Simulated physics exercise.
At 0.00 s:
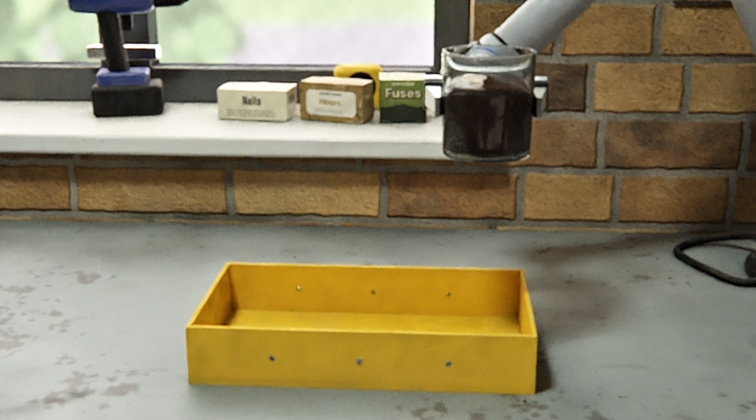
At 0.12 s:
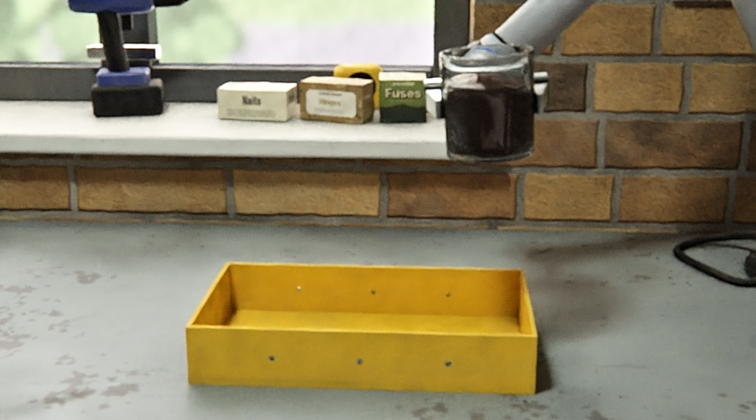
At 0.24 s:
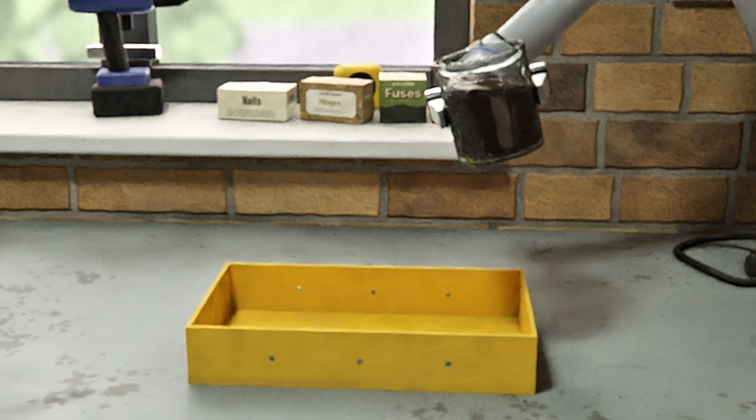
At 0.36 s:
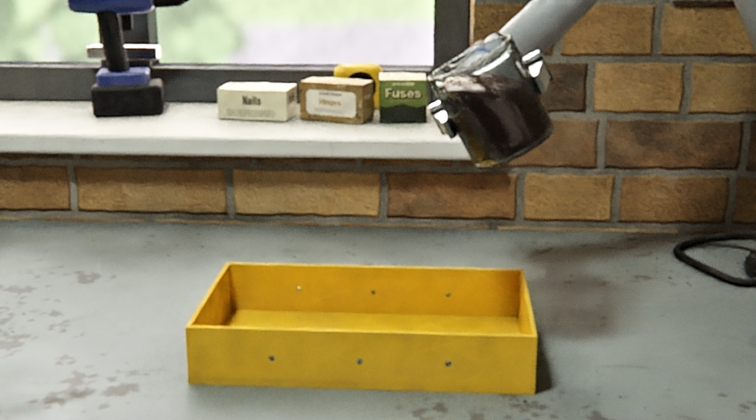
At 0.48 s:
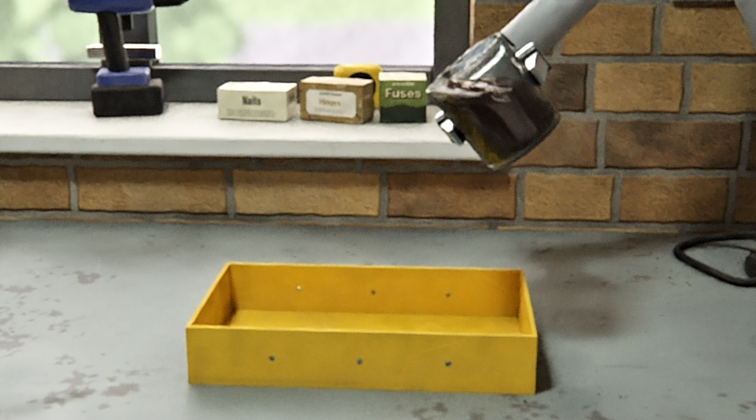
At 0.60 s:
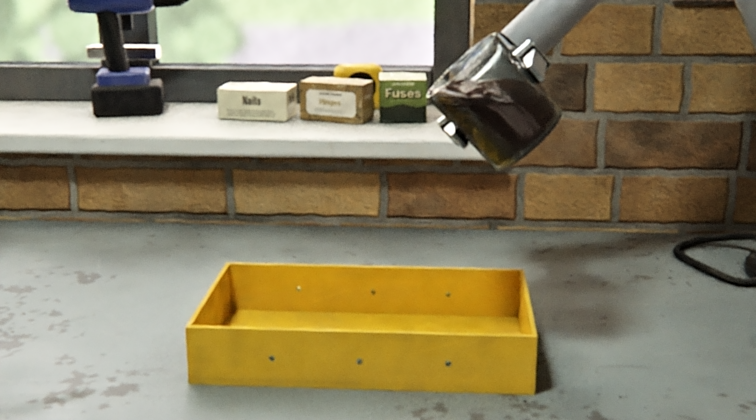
A workbench stands before a brick wall and a windowsill, seen from the front and slightly above by a camera that stays still. An open yellow tray sits on the grey surface, small cartons and a blue tool line the sill, and a grey robotic arm holds a clear beaker of dark coffee at upper right. The arm tilts the beaker steeply leftward, and the coffee shifts inside the glass.
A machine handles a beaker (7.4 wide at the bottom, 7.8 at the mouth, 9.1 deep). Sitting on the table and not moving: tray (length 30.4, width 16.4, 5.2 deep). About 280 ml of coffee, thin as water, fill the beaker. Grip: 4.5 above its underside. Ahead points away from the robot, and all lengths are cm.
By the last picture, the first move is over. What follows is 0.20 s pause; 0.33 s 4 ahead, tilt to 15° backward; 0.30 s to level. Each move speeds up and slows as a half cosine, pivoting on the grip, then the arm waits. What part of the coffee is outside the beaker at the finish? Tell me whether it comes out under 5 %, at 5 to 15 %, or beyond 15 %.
It comes out under 5 %.
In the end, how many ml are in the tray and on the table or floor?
Approx. 0 ml then 0 ml.
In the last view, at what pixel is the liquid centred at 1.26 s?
(452, 116) or thereabouts.
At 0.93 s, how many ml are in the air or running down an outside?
0 ml.
By 0.93 s, tilted 23° forward, liquid up to 27 above the table; 275 ml in the beaker.
By 1.26 s, tilted 9° backward, liquid up to 27 above the table; 275 ml in the beaker.
By 1.63 s, level, liquid up to 27 above the table; 275 ml in the beaker.
By 2.43 s, level, liquid up to 27 above the table; 275 ml in the beaker.
Final state, 275 ml in the beaker. That is 1 % outside the beaker.
